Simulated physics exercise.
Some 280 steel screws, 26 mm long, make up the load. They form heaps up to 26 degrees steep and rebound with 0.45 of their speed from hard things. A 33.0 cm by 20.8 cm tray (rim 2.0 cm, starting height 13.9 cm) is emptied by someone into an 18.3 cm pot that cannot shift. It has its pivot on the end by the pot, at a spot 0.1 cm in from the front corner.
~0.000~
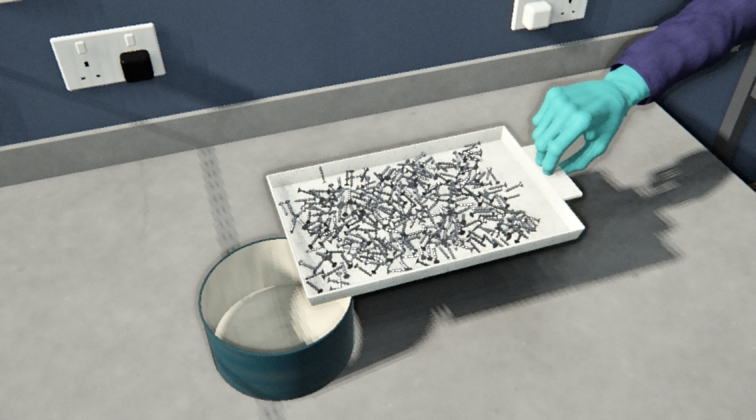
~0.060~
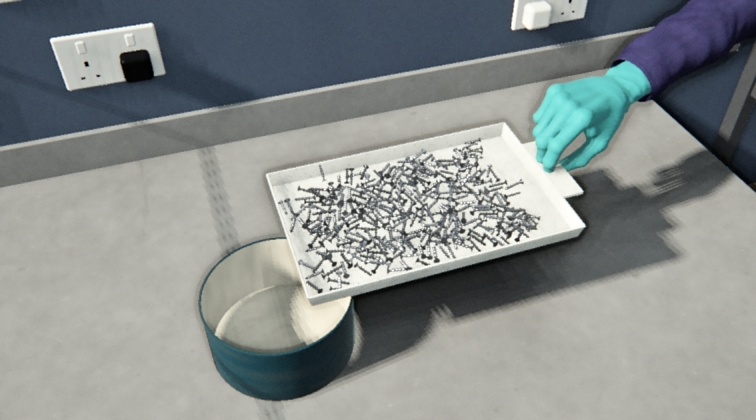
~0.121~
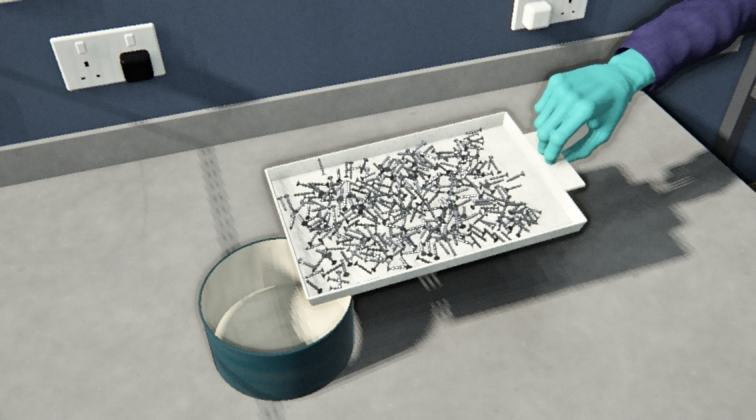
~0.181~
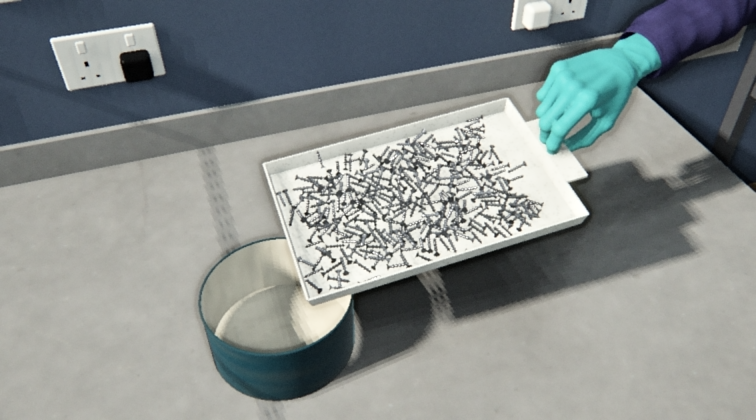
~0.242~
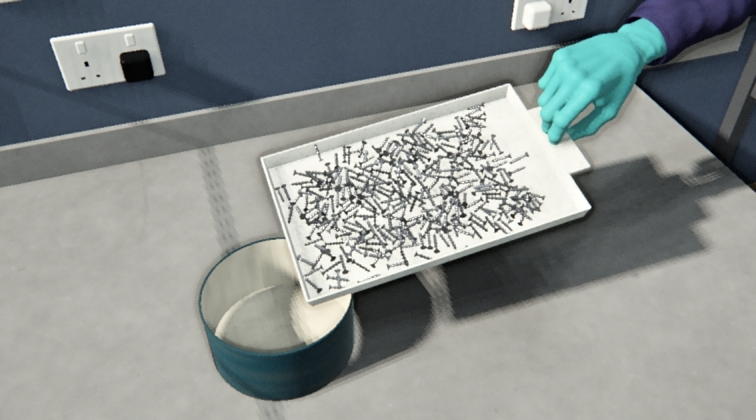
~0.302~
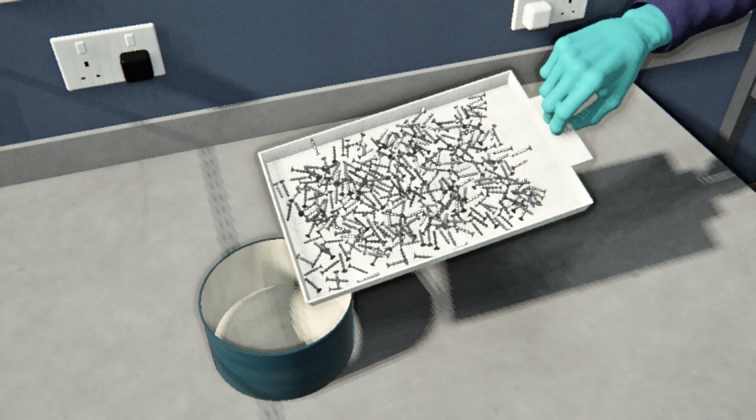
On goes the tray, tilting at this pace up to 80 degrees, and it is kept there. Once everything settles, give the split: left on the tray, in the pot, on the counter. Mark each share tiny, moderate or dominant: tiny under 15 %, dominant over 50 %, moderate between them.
Tray: Tiny, pot: Tiny, counter: Dominant.
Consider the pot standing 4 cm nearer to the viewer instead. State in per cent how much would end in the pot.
Then roughly 50 percent would land in it.
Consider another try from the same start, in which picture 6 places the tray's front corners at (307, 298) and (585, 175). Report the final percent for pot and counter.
Pot: 60, counter: 40.
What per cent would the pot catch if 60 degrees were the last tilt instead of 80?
Roughly 10 %.
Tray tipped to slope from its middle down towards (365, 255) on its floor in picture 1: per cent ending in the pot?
I'd say close to 60 %.
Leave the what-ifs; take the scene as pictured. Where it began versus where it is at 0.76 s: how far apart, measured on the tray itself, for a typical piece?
6 cm.
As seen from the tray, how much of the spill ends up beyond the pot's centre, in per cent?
Around 50 per cent, give or take.
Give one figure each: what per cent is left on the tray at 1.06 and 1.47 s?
Around 80 first, about 10 after.
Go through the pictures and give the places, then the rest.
In the first frame, tray tilt 0 degrees, front corners at (311, 294) and (580, 226); middle of the pieces at (409, 212); pot at (277, 291).
In the second frame, tray tilt 1 degrees, front corners at (311, 294) and (580, 224); middle of the pieces at (409, 210).
In the third frame, tray tilt 4 degrees, front corners at (311, 295) and (582, 219), lowest corner left front; middle of the pieces at (409, 205).
In the fourth frame, tray tilt 8 degrees, front corners at (310, 296) and (584, 212), lowest corner left front; middle of the pieces at (409, 199).
In the fifth frame, tray tilt 12 degrees, front corners at (310, 297) and (586, 206), lowest corner left front; middle of the pieces at (409, 193).
In the sixth frame, tray tilt 16 degrees, front corners at (309, 298) and (587, 200), lowest corner left front; middle of the pieces at (408, 187); pot at (277, 291). Its pace works out near 65 degrees a second.
Then, at 0.76 s, tilt 47 degrees; the tray holds 100 %, the pot 0 %.
After 1.06 s, tilt 67 degrees; the tray holds 80 %, the pot 0 %.
After 1.47 s, tilt 80 degrees; the tray holds 10 %, the pot 5 %.
In the end, at 2.3 s, tray 0 %, pot 5 %, counter 95 %.
